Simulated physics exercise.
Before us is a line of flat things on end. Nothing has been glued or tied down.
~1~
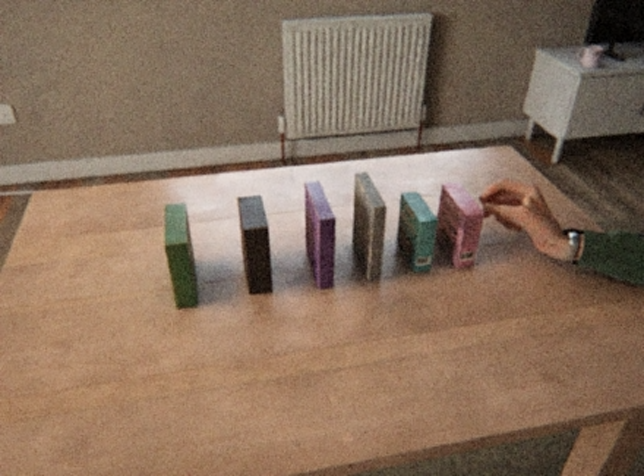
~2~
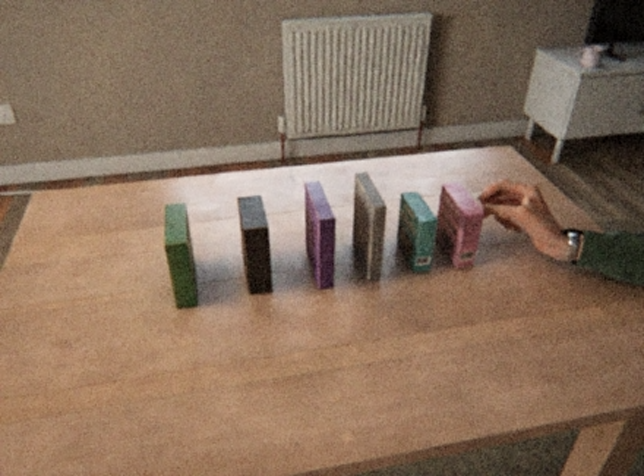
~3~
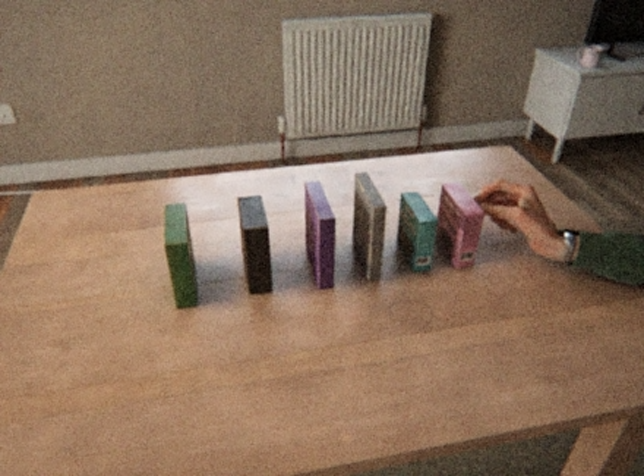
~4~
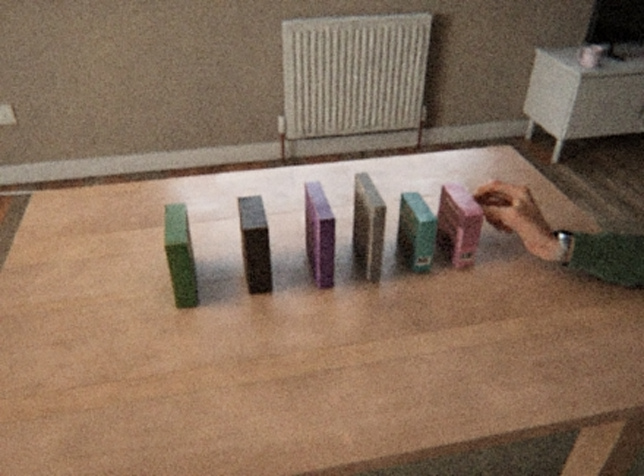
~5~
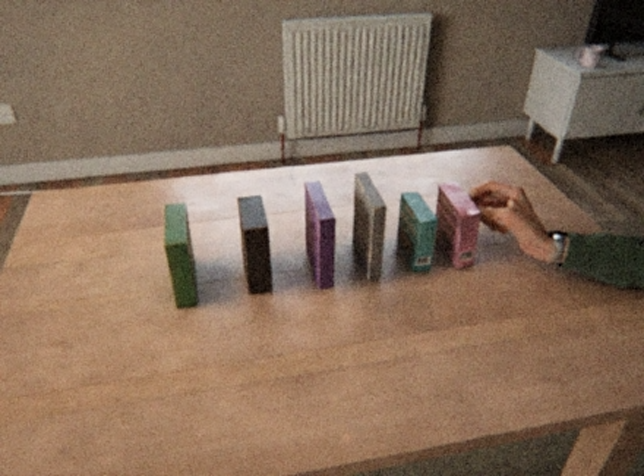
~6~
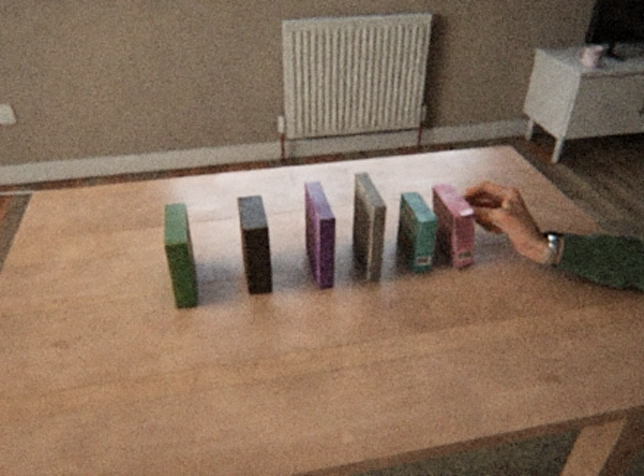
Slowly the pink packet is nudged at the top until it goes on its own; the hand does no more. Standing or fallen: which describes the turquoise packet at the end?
Fallen.
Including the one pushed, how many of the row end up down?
6.
Then, 0.60 s later than the last frame, pink packet 60° over; turquoise packet tilted by 52° near (390, 238); grey board tilted by 19°.
Then, 0.90 s later than the last frame, pink packet 65° over; turquoise packet tilted by 71° near (383, 244); grey board tilted by 59°; purple block tilted by 46°.
Then, 1.10 s later than the last frame, pink packet 66° over; turquoise packet tilted by 74° near (381, 246); grey board tilted by 71°; black board tilted by 73°.
When it is over, lying over on the table, purple block, grey board, black board and turquoise packet. End places, in pixels of the last picture, turquoise packet near (381, 246).
